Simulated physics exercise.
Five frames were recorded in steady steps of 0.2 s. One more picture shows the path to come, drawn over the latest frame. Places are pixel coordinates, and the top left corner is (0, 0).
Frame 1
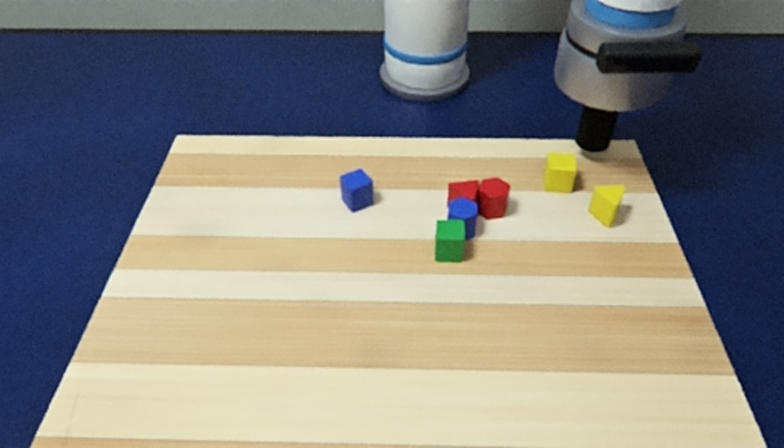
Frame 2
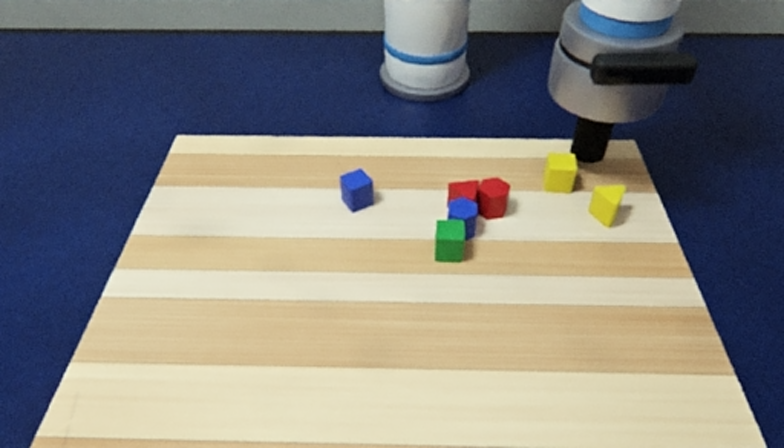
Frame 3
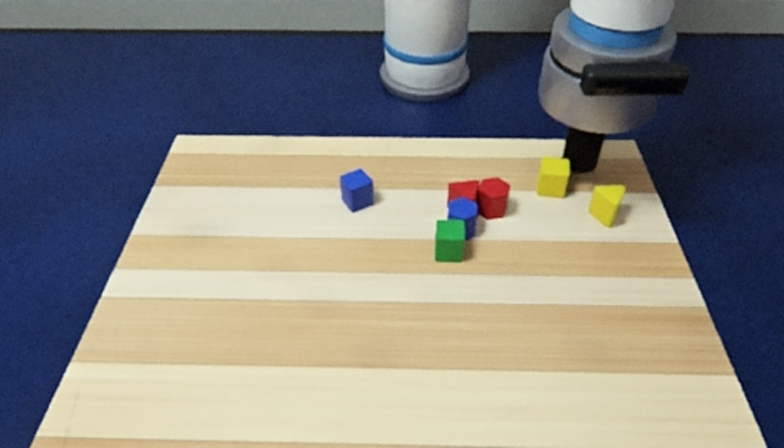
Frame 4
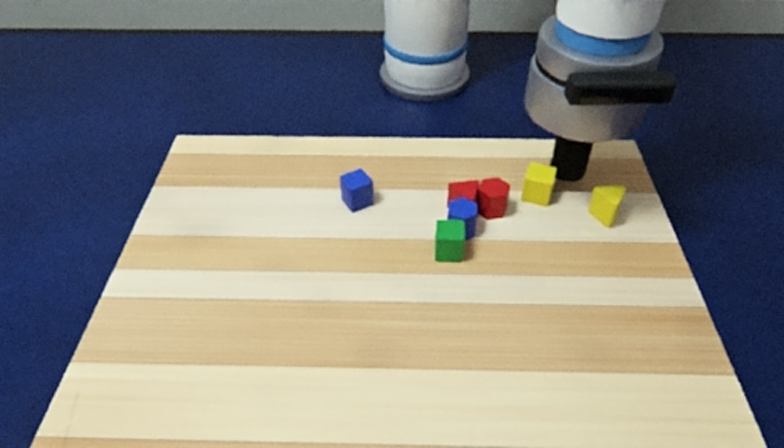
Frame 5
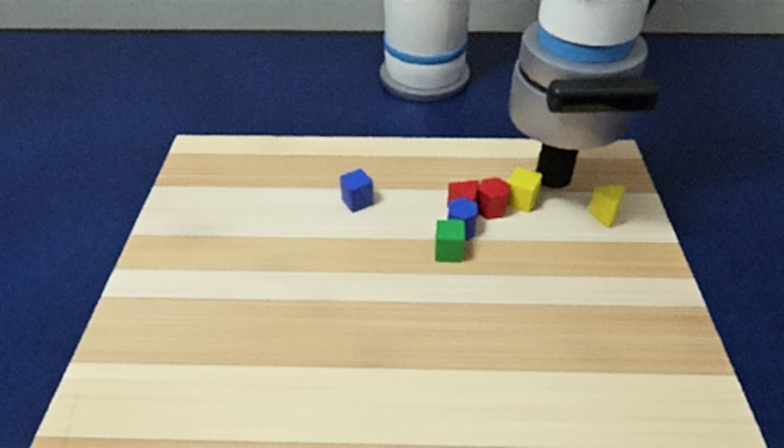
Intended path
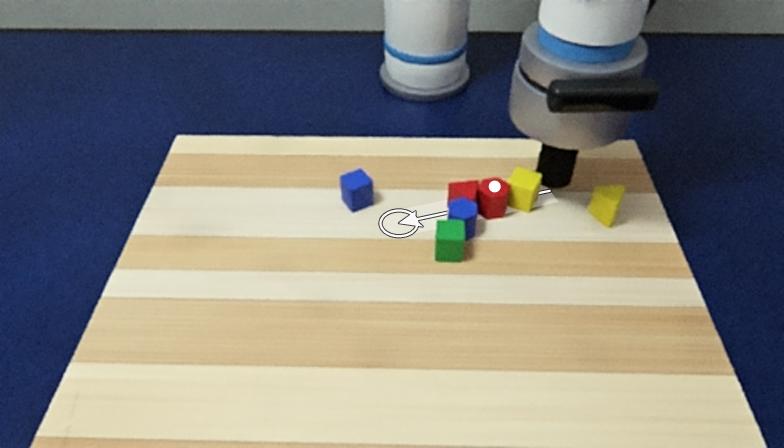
In the video, colored blocks sit on a striped wooden board as a robot arm's dark peg moves toward the yellow cube, then pushes it left and slightly nearer the viewer, up beside the red six-sided block.
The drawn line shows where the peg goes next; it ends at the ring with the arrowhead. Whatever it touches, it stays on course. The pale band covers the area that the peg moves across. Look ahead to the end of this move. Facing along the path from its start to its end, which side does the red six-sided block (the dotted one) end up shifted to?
It's going to go right.
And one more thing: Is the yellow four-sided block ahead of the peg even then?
Yes, I think so.
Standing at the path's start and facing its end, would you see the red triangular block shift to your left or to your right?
It's set to shift right.
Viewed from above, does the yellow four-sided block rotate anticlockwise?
It seems not.
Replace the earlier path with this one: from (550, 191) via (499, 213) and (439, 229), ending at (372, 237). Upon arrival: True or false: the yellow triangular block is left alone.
My answer: True.
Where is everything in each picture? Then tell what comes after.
In the first frame, peg tip at (592, 143); block tops, blue six-sided block at (463, 207); red triangular block at (467, 187); red six-sided block at (495, 186); yellow four-sided block at (562, 161).
In the second frame, peg at (587, 153); blocks unchanged.
In the third frame, peg at (579, 163); yellow four-sided block at (556, 166).
In the fourth frame, peg at (567, 171); yellow four-sided block at (541, 172).
In the fifth frame, peg at (553, 178); blue six-sided block at (463, 207); red triangular block at (467, 187); red six-sided block at (495, 186); yellow four-sided block at (525, 178).
Path on the board, straight from (550, 191) to (399, 223); the dot is on the red six-sided block.
The first path, step by step. One third of the way, peg at (503, 188); blue six-sided block at (437, 213), turned 70° anticlockwise; red triangular block at (422, 186); red six-sided block at (445, 193); yellow four-sided block at (472, 184), turned 25° clockwise.
Two thirds of the way, peg at (452, 199); blue six-sided block at (430, 215), turned 100° anticlockwise; red triangular block at (379, 184), turned 50° clockwise; red six-sided block at (392, 200), turned 15° clockwise; yellow four-sided block at (420, 194), turned 35° clockwise.
At the end, peg at (399, 210); blue six-sided block at (417, 221), turned 160° anticlockwise; red triangular block at (378, 184), turned 55° clockwise; red six-sided block at (336, 209), turned 20° clockwise; yellow four-sided block at (366, 204), turned 45° clockwise.
